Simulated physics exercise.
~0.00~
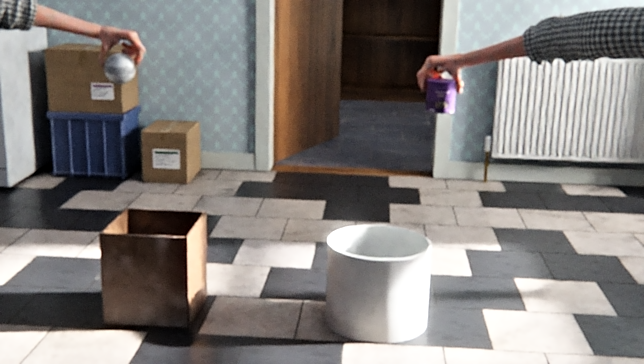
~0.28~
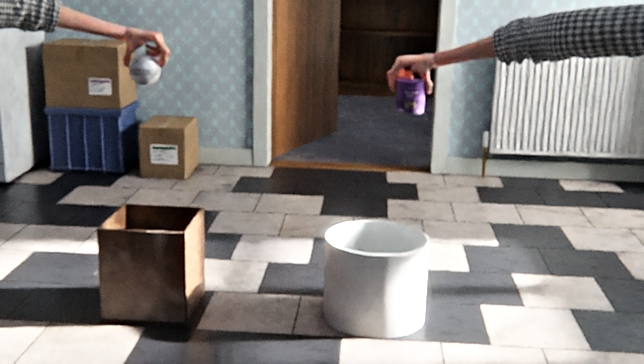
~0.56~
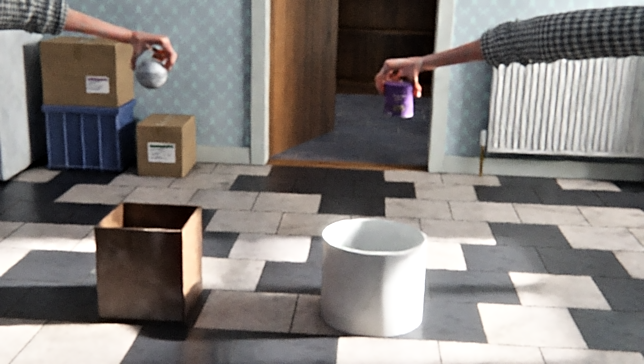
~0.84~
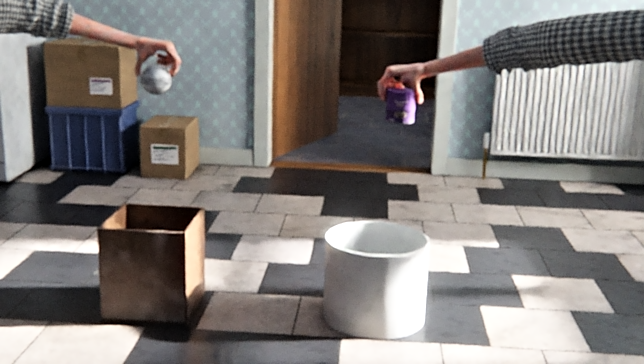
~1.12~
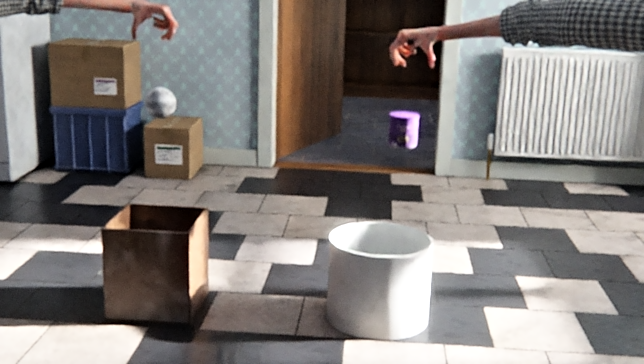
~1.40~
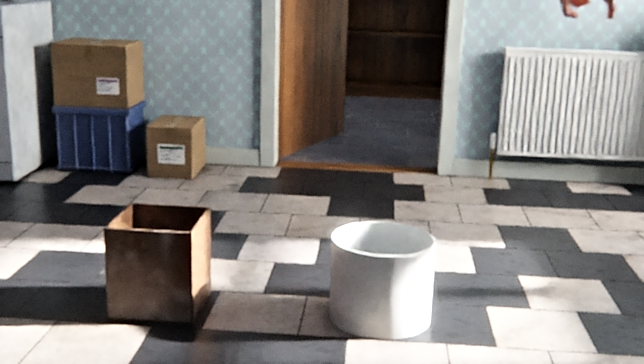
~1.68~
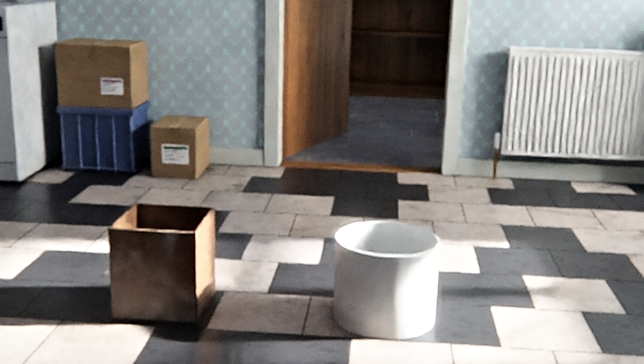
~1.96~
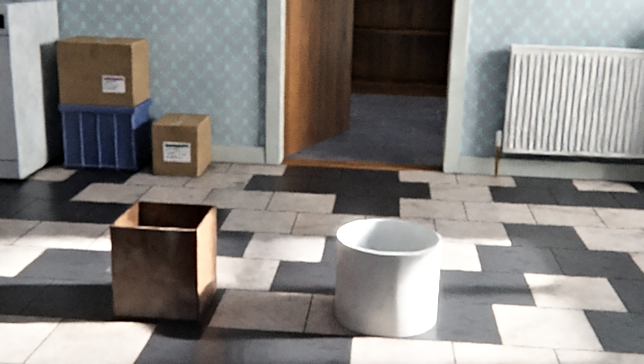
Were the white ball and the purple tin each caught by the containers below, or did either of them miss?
Both were caught. The white ball landed inside the brown basket on the left, and the purple tin landed inside the white bin on the right.
